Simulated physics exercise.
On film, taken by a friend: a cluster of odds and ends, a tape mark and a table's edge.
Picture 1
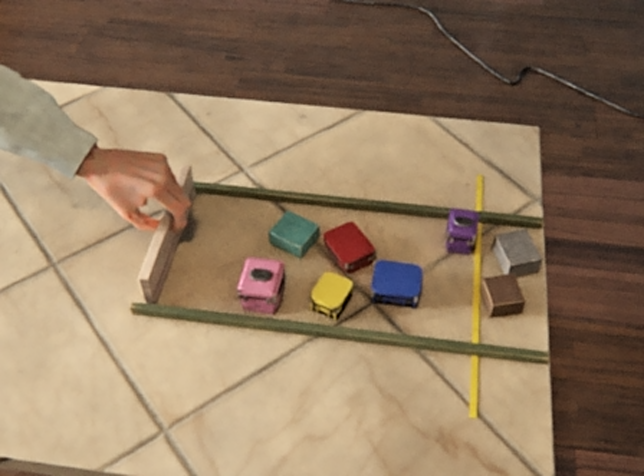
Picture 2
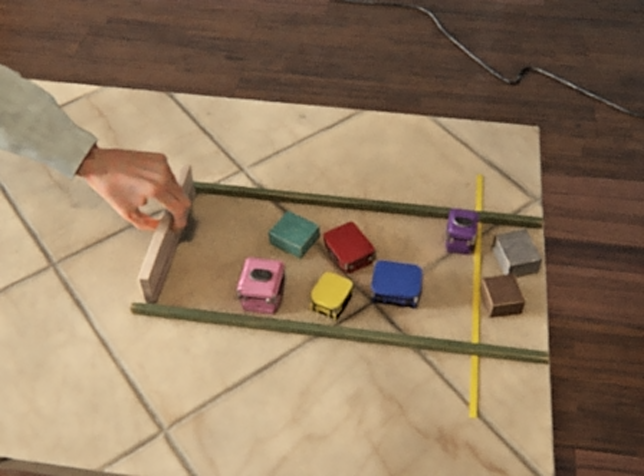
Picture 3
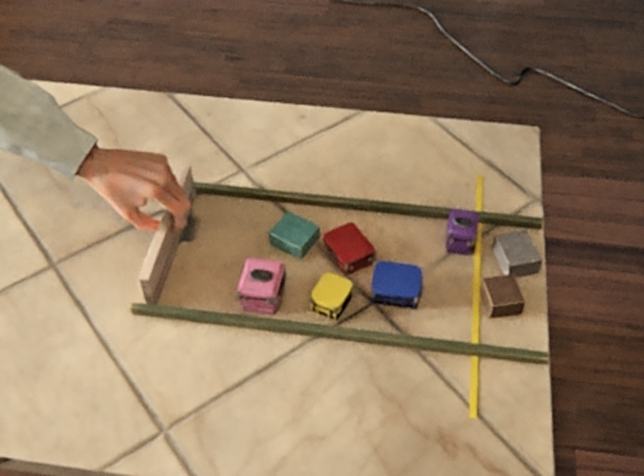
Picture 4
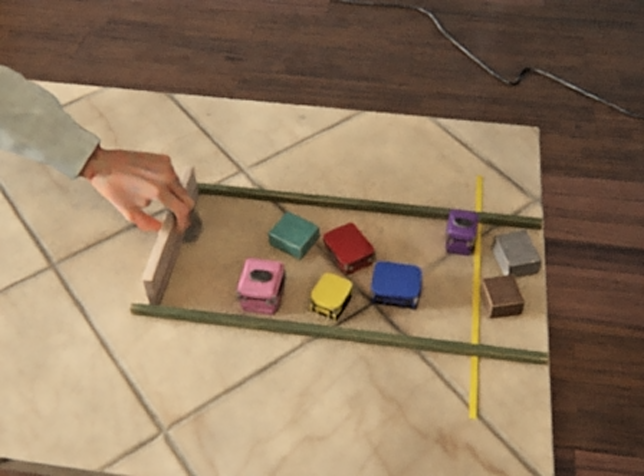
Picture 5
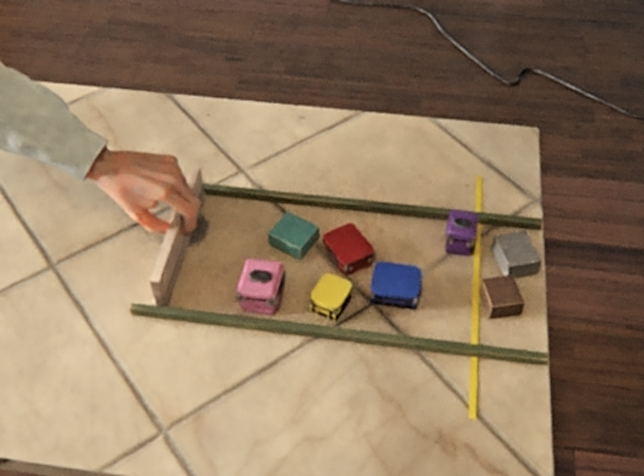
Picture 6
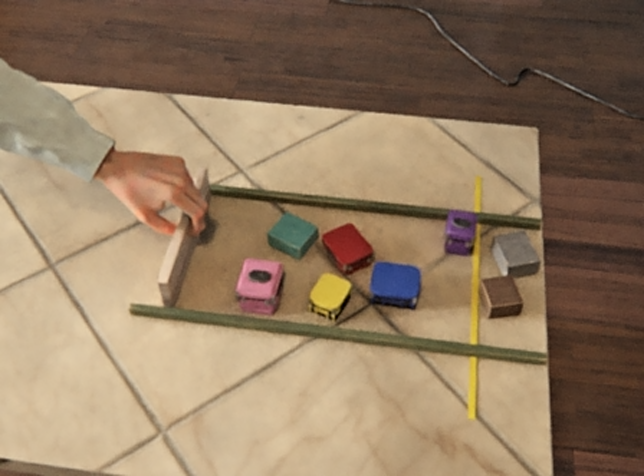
A hand holds a board upright, then slides it slightly right toward the scattered small objects.
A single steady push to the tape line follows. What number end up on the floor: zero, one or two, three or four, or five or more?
Dropped off the end are no fewer than three and no more than four.
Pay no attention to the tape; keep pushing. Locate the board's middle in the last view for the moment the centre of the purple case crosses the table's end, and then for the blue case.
The middle is at (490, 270) when it's the purple case, and at (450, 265) when it's the blue case.
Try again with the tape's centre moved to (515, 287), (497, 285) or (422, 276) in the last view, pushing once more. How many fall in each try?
It would be 6, then 6, then 1.
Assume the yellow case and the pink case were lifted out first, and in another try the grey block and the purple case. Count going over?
I'd say 1 the first time and 2 the second time.
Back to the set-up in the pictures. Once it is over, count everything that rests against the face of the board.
At rest, 2 are in contact.
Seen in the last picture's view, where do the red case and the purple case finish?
You'll see the red case at (536, 269), with the purple case at (534, 231).
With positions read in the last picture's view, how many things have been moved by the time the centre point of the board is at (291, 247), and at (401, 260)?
The number moved is 4 and then 8.
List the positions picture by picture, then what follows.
The first frame shows grey block (517, 253); brown block (502, 295); purple case (461, 231); board (169, 233); tape (477, 281).
The second frame shows brown block (502, 295); board (169, 233).
The third frame shows purple case (461, 231); blue case (396, 285).
The fourth frame shows grey block (516, 254); red case (348, 249).
The fifth frame shows brown block (501, 296); yellow case (331, 297).
The sixth frame shows grey block (515, 254); brown block (500, 297); purple case (460, 232); board (187, 236); tape (475, 282).
Early on, none off yet; grey block at rest near (515, 254); brown block at rest near (500, 297); purple case at rest near (460, 232).
A while later, none off yet; grey block at rest near (516, 255); brown block travelled a little near (519, 298); purple case travelled a little near (474, 230).
Finally, the number that fall off is three or four; lost, blue case, brown block and grey block.
